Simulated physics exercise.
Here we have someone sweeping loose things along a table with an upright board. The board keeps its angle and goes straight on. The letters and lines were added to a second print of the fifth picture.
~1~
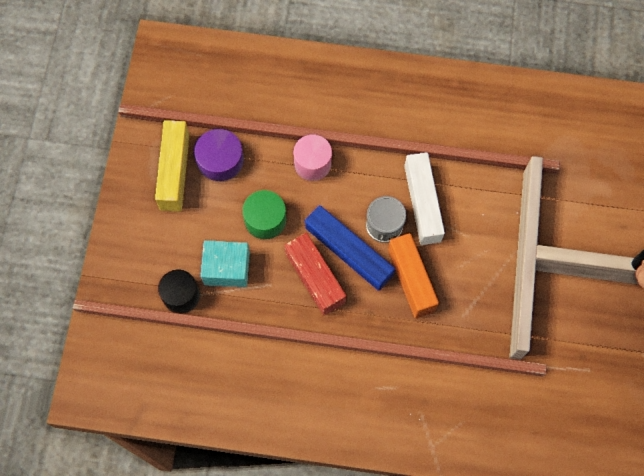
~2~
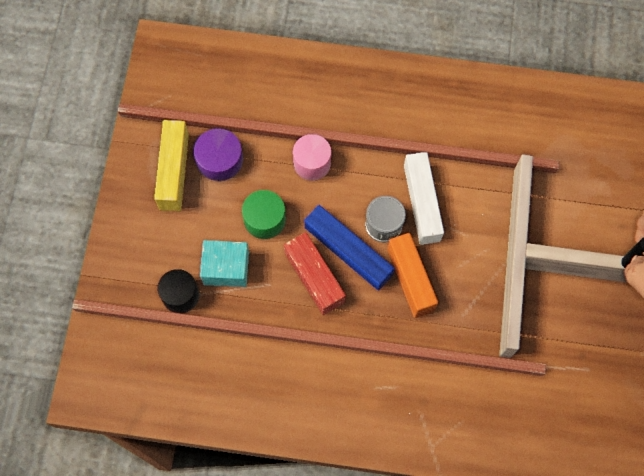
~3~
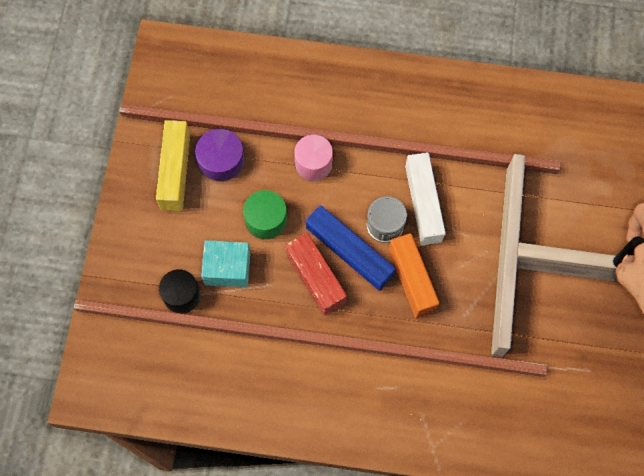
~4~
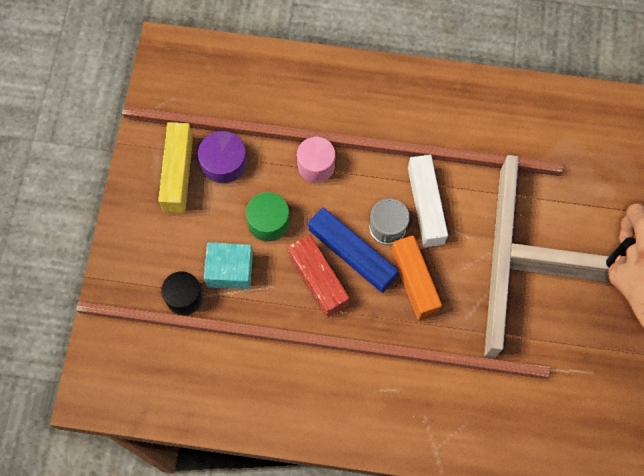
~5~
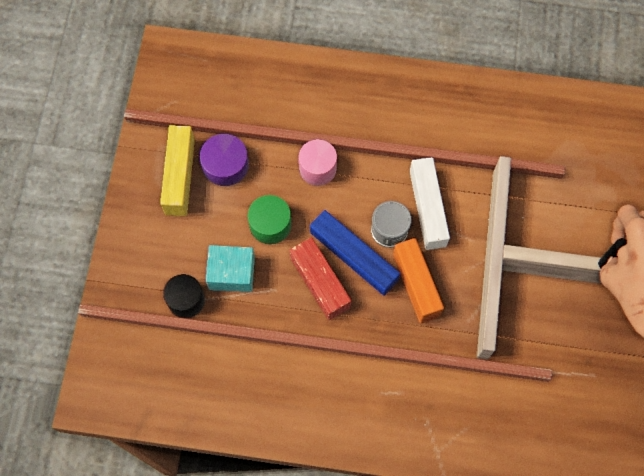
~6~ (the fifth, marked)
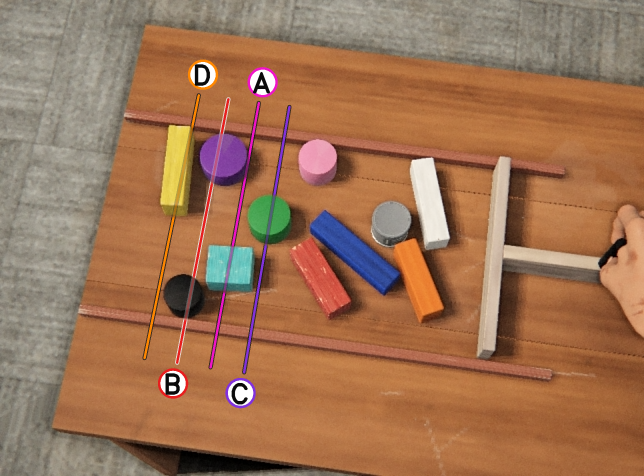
On a wooden table, a hand slid an upright board a short way left between two thin rails, toward scattered colourful blocks and round pieces, which stayed where they were, untouched by the board.
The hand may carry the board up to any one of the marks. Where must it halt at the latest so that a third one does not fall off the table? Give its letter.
As far as mark B.
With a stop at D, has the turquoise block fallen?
By then, yes.
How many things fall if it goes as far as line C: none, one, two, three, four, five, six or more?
The count is none.
On the marked copy, A at (236, 229); B at (204, 225); C at (268, 233); D at (173, 220).
Taking B. A third of the way, board (392, 236); white bar (380, 195); red bar (313, 281).
Two thirds of the way, board (286, 221); black tin (136, 292); yellow bar (171, 169).
When it is over, board (205, 211); yellow bar over the edge; black tin over the edge; two fallen.
As for the rest, A is within the limit but short; C is within the limit but short; D drops five.
